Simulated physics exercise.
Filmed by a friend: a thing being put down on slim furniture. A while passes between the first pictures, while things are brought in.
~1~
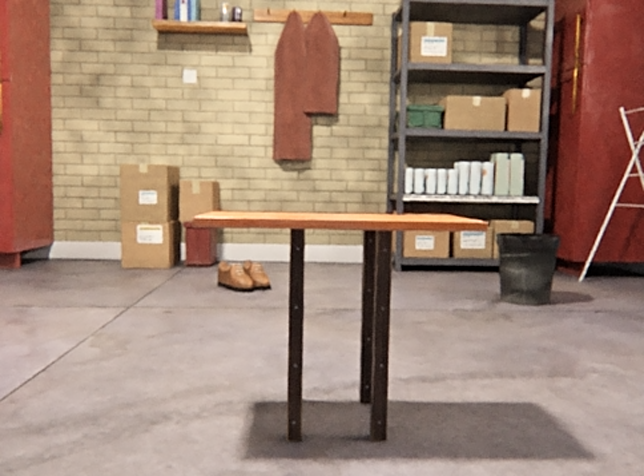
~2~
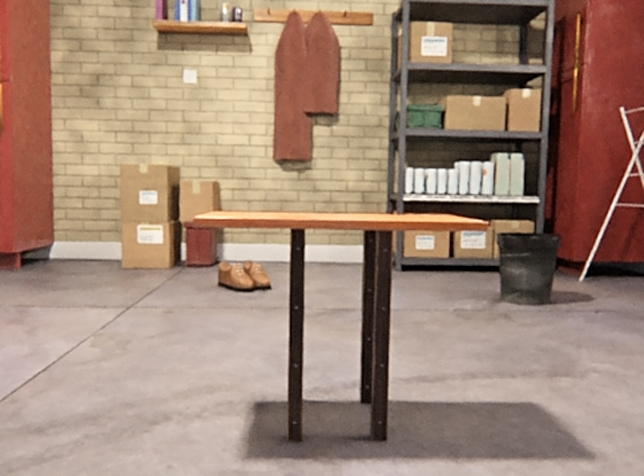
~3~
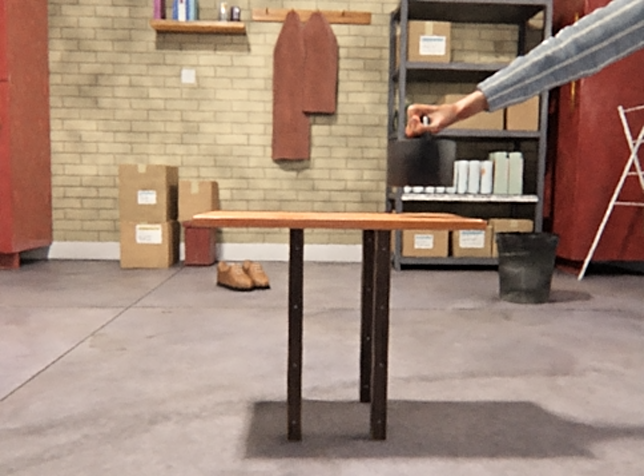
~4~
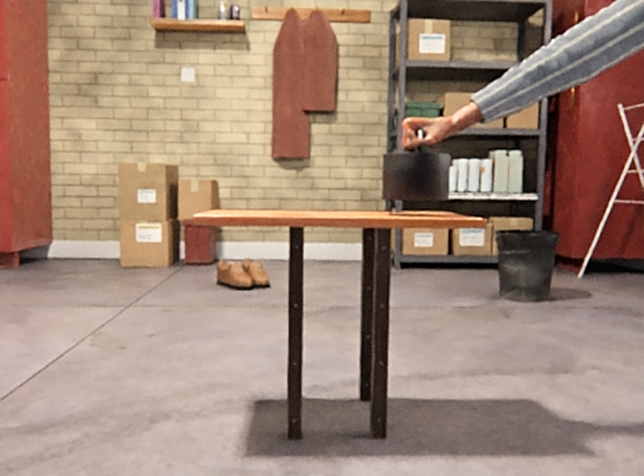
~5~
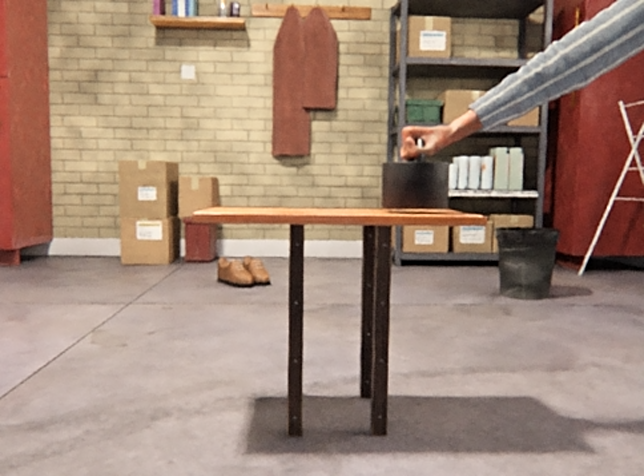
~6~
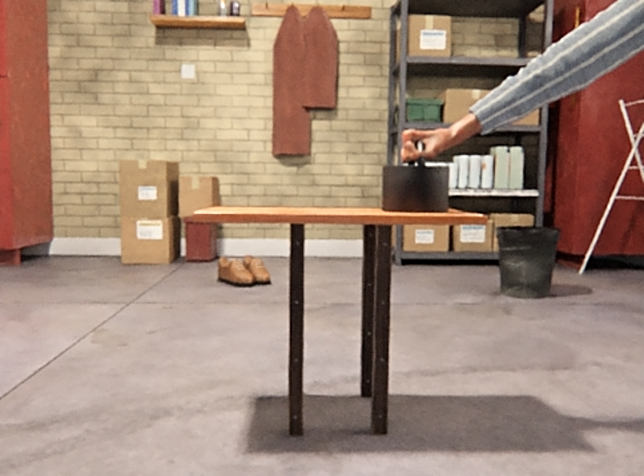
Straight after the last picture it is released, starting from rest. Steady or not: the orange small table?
The orange small table overbalances.
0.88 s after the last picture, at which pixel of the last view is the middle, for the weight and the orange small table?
Middles at about (597, 373) and (527, 289).
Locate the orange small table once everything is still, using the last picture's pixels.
Looks like it settles somewhere around (543, 294).
Then, 0.58 s on from there, orange small table turned 19° from its first pose near (403, 212).
Then, 0.74 s on from there, orange small table turned 43° from its first pose near (471, 239).
Then, 0.88 s on from there, orange small table turned 66° from its first pose near (526, 288).
In the end, the orange small table tips up, near (543, 294).
